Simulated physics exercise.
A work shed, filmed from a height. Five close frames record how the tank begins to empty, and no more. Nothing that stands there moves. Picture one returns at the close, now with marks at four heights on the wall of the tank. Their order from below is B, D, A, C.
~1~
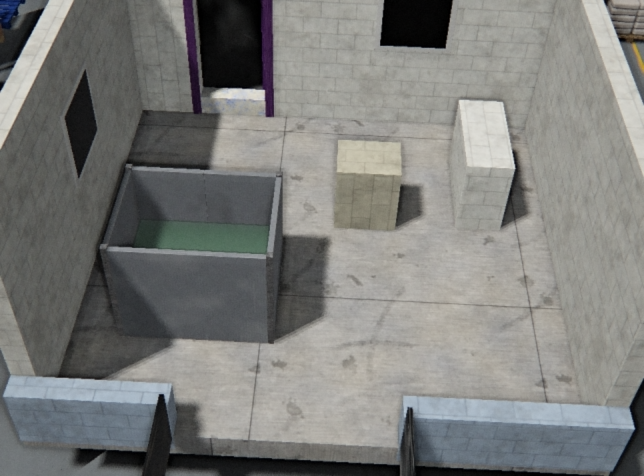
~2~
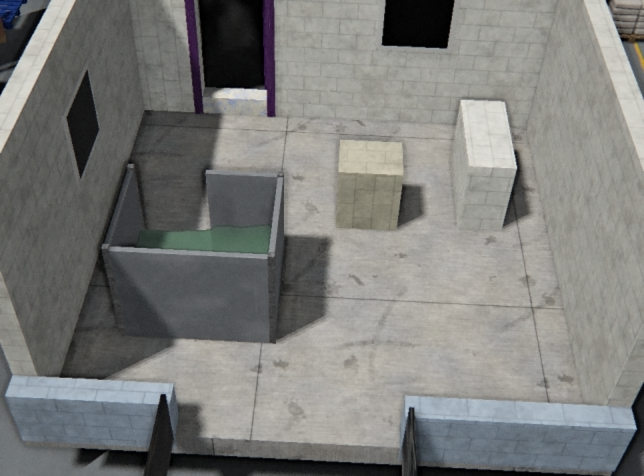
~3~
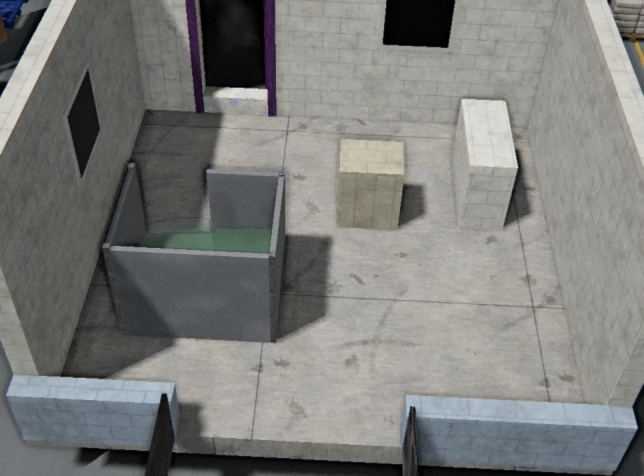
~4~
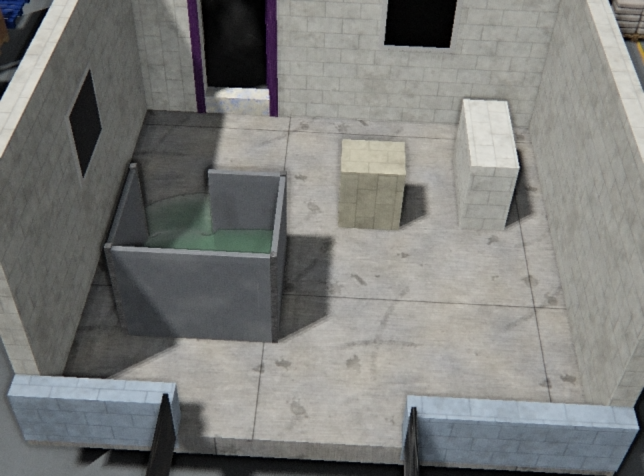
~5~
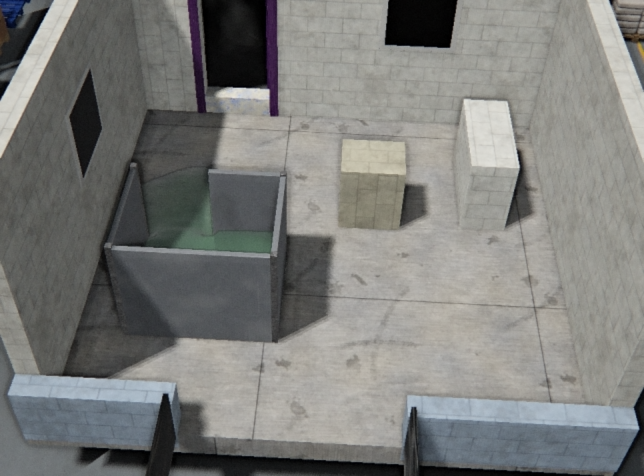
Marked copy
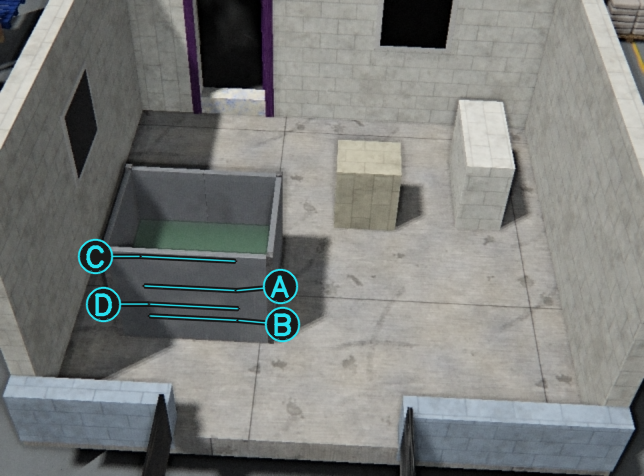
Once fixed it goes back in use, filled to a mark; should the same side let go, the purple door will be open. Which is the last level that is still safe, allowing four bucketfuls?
Choose A.
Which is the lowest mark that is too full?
Mark C.
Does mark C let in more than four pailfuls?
Yes, it does.
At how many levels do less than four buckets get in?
Three of them.
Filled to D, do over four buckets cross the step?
No, that is safe.
On the marked copy, A at (190, 288); B at (194, 318); C at (187, 258); D at (192, 306); from the bottom up B, D, A, C.
With A, a bucket or two gets in.
With B, nothing gets over.
With C, about 12 bucketfuls get in.
With D, nothing gets over.
